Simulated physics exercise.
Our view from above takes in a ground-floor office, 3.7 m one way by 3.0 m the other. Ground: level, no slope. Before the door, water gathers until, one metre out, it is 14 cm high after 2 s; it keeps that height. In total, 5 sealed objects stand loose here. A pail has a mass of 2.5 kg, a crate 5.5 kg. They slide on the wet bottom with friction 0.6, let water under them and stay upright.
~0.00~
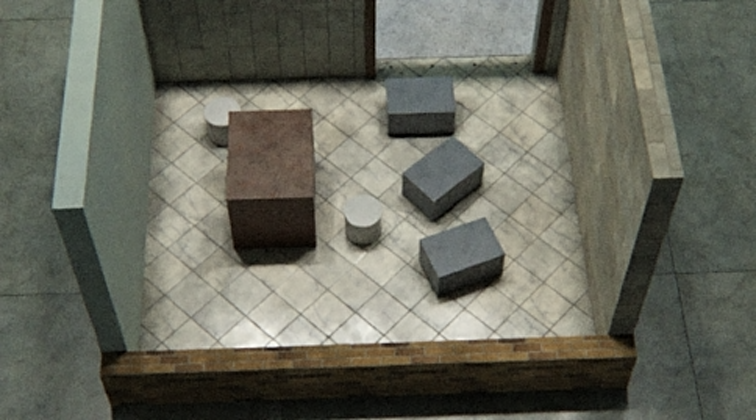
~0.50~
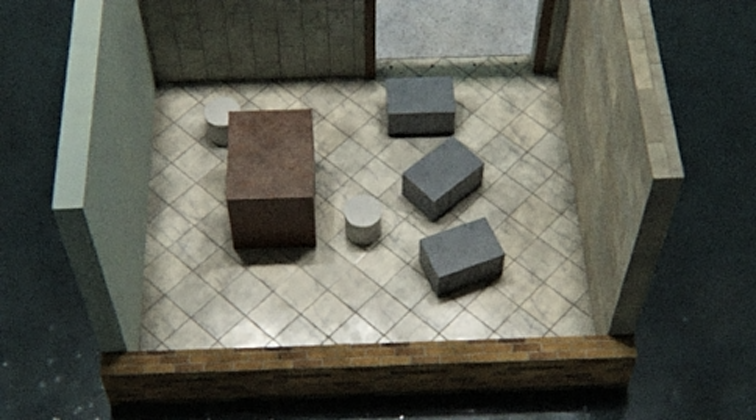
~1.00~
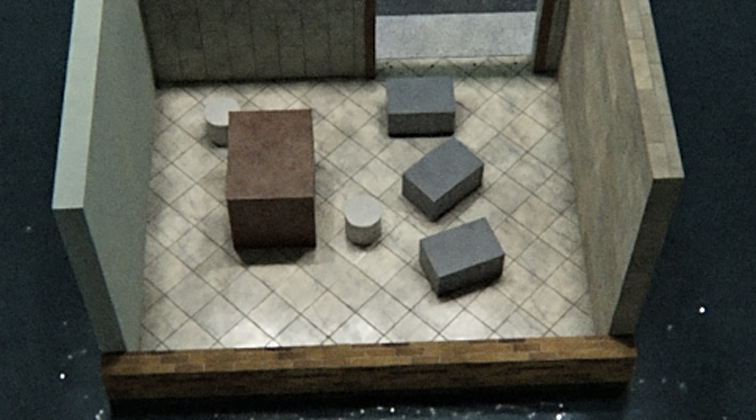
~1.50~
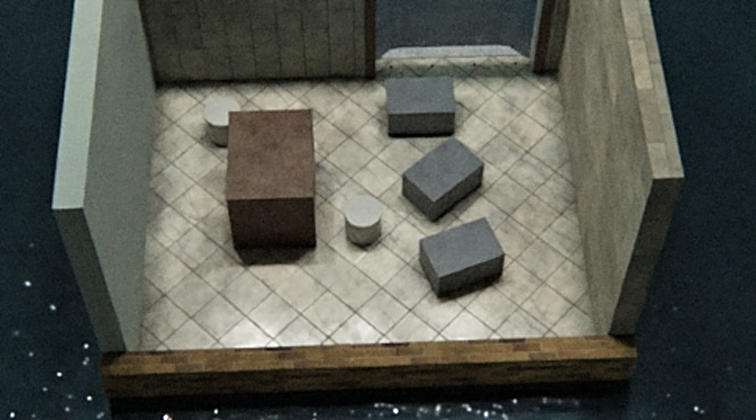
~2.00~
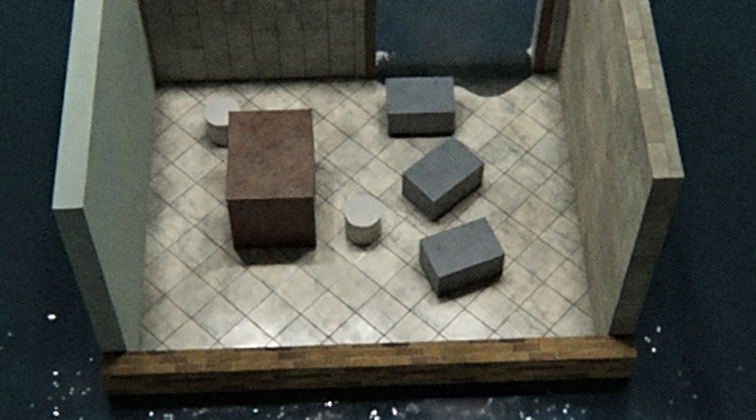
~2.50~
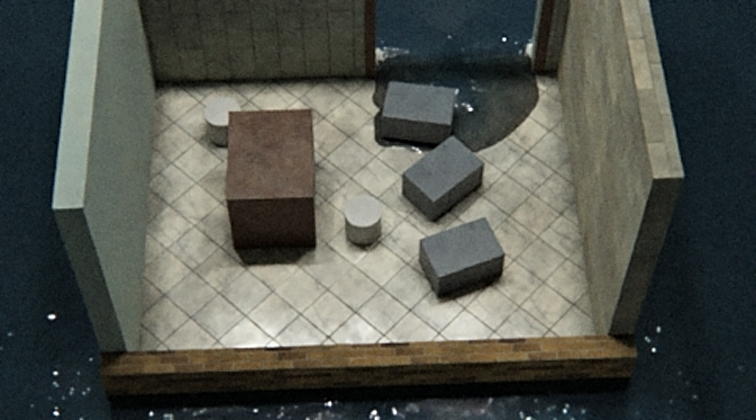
In this clip, seen from above, dark water surrounds a tiled room, then enters through the back doorway and spreads around the nearest grey block, which shifts and turns slightly while the other objects stay still.
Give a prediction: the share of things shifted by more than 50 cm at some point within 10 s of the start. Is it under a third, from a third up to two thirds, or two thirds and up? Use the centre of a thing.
I would say two thirds and up.
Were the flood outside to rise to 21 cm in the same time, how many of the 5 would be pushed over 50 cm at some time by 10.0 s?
That would make 5 of them.
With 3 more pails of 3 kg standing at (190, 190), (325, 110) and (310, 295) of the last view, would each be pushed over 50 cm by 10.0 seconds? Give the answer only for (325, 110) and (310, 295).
First one stays within it, second one goes beyond it.
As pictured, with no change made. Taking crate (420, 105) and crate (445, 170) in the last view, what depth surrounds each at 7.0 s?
I'd put it at 3 cm and 6 cm respectively.
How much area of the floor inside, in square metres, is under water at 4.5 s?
I'd put it close to 7.0 m2.
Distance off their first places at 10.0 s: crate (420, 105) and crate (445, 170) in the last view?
They sit 200 cm and 200 cm away, in the order given.
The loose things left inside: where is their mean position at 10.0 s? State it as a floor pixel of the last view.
I'd put it close to (210, 157) in the last view.
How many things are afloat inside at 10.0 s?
At that time the total is 5.
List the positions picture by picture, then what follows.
A crate at (421, 95) rests on the ground; a pail at (363, 211) rests on the ground; 0.0 m2 under water; 0 of 5 have shifted, in the first picture.
A crate at (421, 95) rests on the ground; a pail at (363, 211) rests on the ground; water covers 0.0 m2; 0 of 5 have shifted, in the second picture.
A crate at (421, 95), on the bottom; a pail at (363, 211) rests on the ground; 0.0 m2 under water; 0 of 5 have shifted, in the third picture.
A crate at (421, 95) rests on the ground; a pail at (363, 211), on the bottom; water covers 0.0 m2; 0 of 5 have shifted, in the fourth picture.
A crate at (421, 95) rests on the ground; a pail at (363, 211) rests on the ground; 0.2 m2 under water; 0 of 5 have shifted, in the fifth picture.
A crate at (419, 103) rests on the ground, 9 cm from its start; a pail at (363, 211) rests on the ground; 0.9 m2 under water; 1 of 5 have shifted, in the sixth picture.
After 3.5 s 1 of 5 are over 50 cm from their spots; 0 afloat.
After 4.5 s 3 of 5 are over 50 cm from their spots; 2 afloat.
After 7.0 s 4 of 5 are over 50 cm from their spots; 3 afloat.
After 10.0 s 5 of 5 are over 50 cm from their spots, and 5 have been at some point; 5 afloat.
